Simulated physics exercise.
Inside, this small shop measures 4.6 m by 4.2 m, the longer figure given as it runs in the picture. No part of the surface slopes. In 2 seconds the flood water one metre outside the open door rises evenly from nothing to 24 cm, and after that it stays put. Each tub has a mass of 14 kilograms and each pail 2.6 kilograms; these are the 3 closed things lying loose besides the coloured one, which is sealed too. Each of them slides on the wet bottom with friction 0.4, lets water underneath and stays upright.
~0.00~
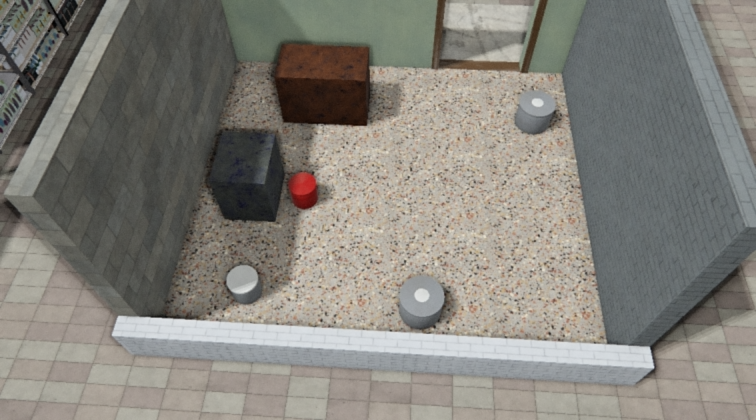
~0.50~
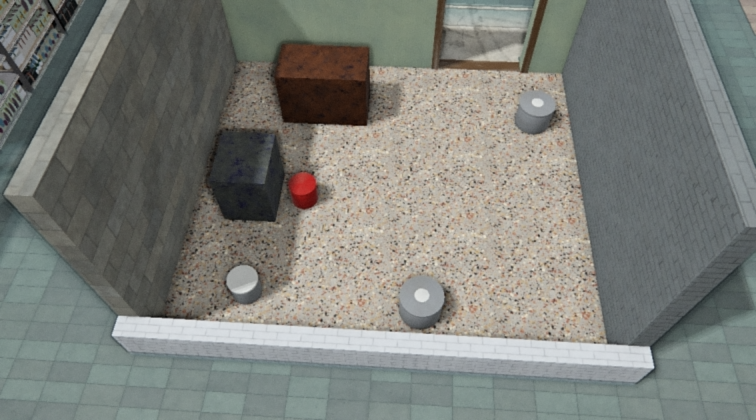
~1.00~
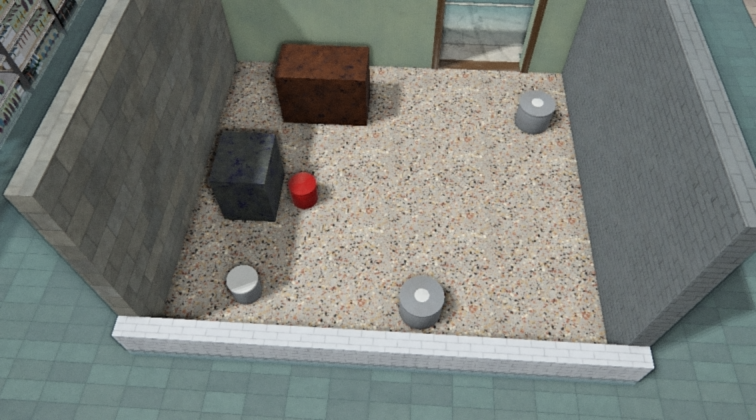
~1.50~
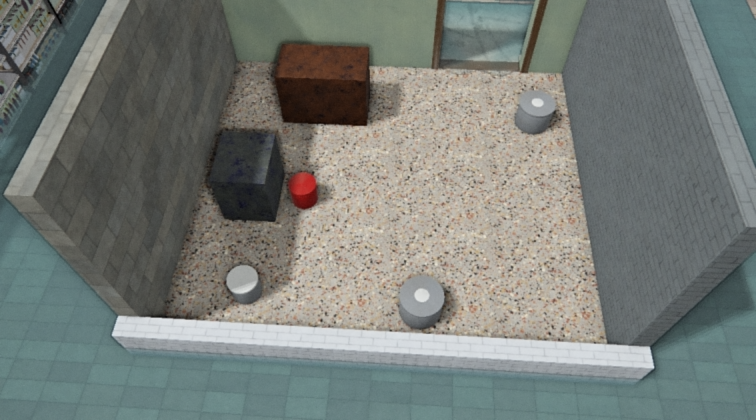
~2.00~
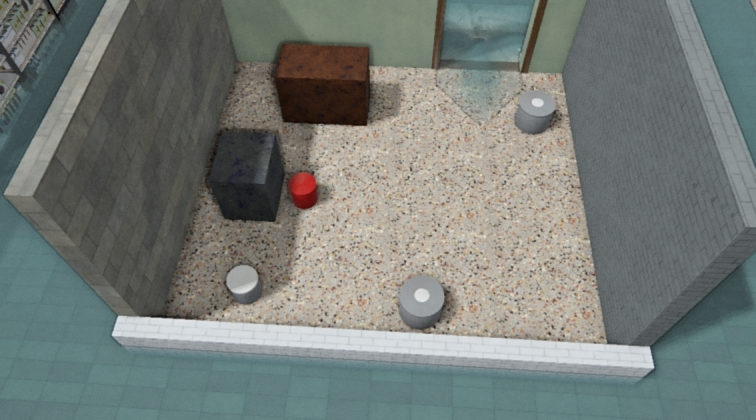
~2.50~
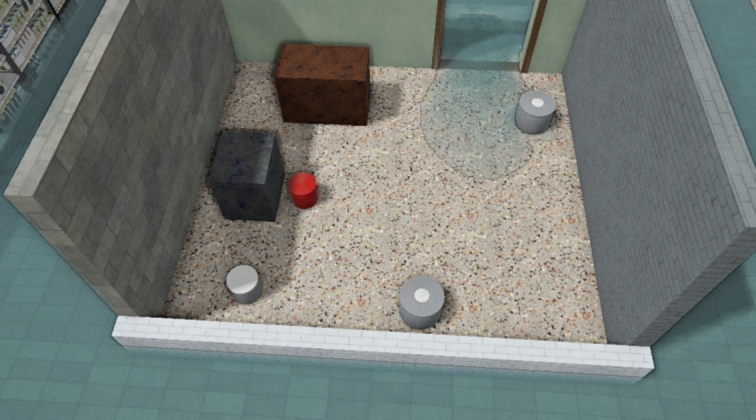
Small walled shop with a red pail and grey containers standing still as water surrounds it, then spreads in through the doorway.
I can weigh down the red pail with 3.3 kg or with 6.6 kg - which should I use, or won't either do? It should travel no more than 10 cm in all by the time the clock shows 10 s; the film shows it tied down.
Go with neither; both fall short.
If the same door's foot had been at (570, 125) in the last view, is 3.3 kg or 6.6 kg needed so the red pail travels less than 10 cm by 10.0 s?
The answer is that neither mass suffices.
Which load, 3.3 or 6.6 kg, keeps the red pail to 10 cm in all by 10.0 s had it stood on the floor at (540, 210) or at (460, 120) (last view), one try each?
In that order: Neither is enough; neither is enough.
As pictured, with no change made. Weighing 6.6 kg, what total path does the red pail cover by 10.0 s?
Total path: Around 50 cm.
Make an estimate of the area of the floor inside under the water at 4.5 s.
That flooded area is roughly 13 m2.
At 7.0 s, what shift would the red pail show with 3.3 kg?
It would be some 80 cm from its spot.
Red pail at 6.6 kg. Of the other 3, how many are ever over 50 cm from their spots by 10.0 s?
Answer: 3.
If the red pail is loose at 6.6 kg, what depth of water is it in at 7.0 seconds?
About 4 cm.
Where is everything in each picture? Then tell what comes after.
The first picture shows the red pail at (302, 184) rests on the ground; 0.0 m2 under water; 0 of 4 have shifted.
The second picture shows the red pail at (302, 184), on the bottom; water covers 0.0 m2; 0 of 4 have shifted.
The third picture shows the red pail at (302, 184), on the bottom; 0.0 m2 under water; 0 of 4 have shifted.
The fourth picture shows the red pail at (302, 184) rests on the ground; water covers 0.0 m2; 0 of 4 have shifted.
The fifth picture shows the red pail at (302, 184), on the bottom; water covers 0.8 m2; 0 of 4 have shifted.
The sixth picture shows the red pail at (302, 184) rests on the ground; 2.2 m2 under water; 0 of 4 have shifted.
After 3.5 s the red pail would be 0 cm from its start with 3.3 kg and 0 cm from its start with 6.6 kg; 0 cm of water round it then.
After 4.5 s the red pail would be 7 cm from its start with 3.3 kg and 0 cm from its start with 6.6 kg; 3 cm of water round it then.
After 7.0 s the red pail would be 79 cm from its start with 3.3 kg and 0 cm from its start with 6.6 kg; 4 cm of water round it then.
After 10.0 s the red pail would be 127 cm from its start with 3.3 kg and 55 cm from its start with 6.6 kg; 6 cm of water round it then.
